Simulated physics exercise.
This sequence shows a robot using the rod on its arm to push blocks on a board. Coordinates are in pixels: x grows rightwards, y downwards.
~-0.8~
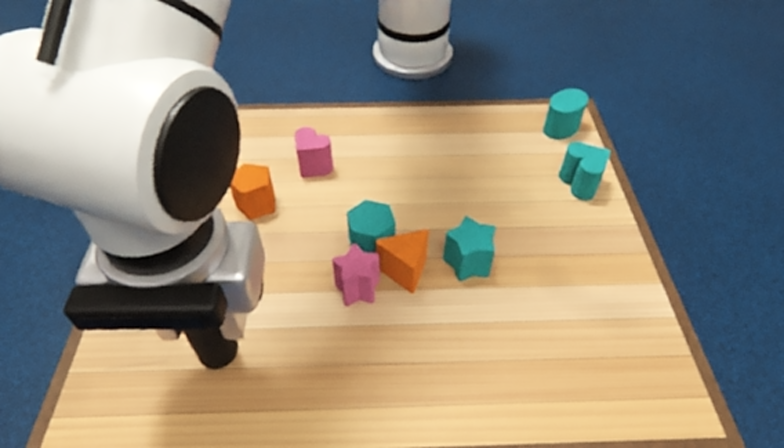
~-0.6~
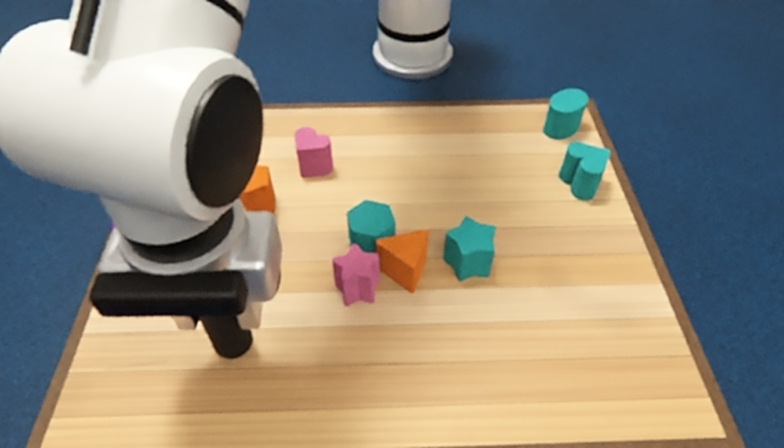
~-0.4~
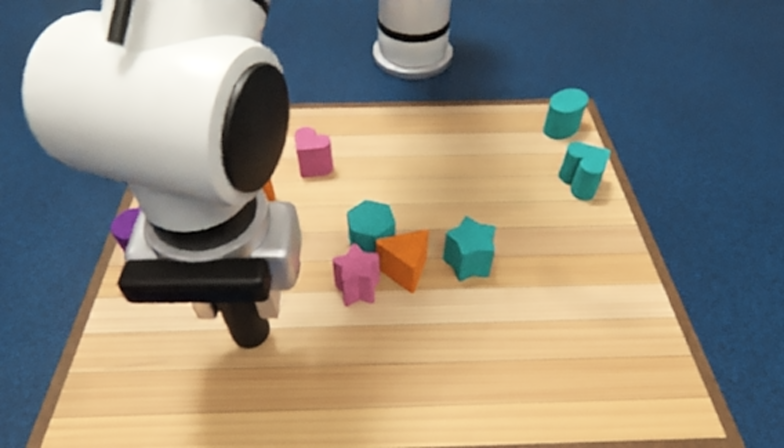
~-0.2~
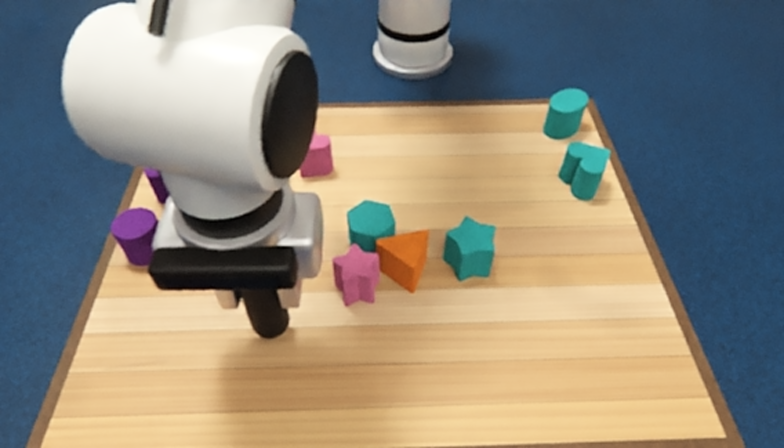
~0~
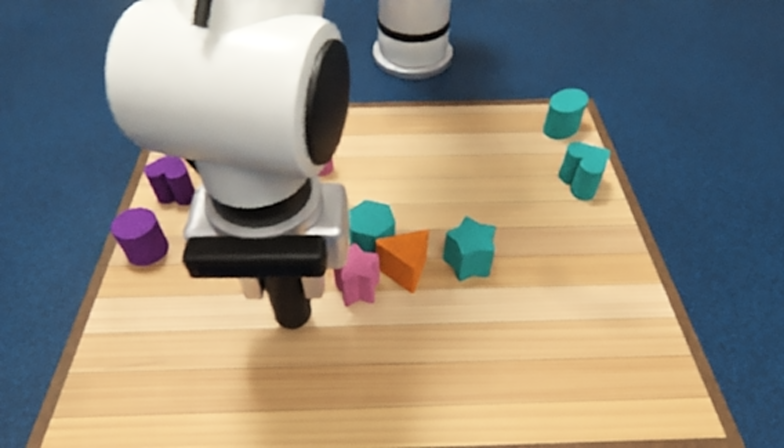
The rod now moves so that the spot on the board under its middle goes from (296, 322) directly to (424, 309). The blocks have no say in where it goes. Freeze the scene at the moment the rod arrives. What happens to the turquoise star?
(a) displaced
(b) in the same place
Correct choice: B.
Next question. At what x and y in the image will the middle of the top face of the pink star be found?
So, by the moment the path ends, you'll find the top centre of the pink star at (379, 260).
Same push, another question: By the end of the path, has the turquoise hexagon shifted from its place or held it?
Left in place.
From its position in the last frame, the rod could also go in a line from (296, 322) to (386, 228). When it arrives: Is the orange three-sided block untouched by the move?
That would be a no.
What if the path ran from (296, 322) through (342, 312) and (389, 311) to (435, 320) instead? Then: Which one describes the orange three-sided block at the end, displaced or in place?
Once the path ends, it is somewhere new.
The first path, step by step. One third of the way, rod at (338, 310); nothing pushed yet.
Two thirds of the way, rod at (382, 306); pink star at (375, 258), turned 70° anticlockwise; orange three-sided block at (410, 240).
At the end, rod at (425, 301); pink star at (379, 260), turned 90° anticlockwise; turquoise hexagon still; orange three-sided block at (411, 239); turquoise star still.
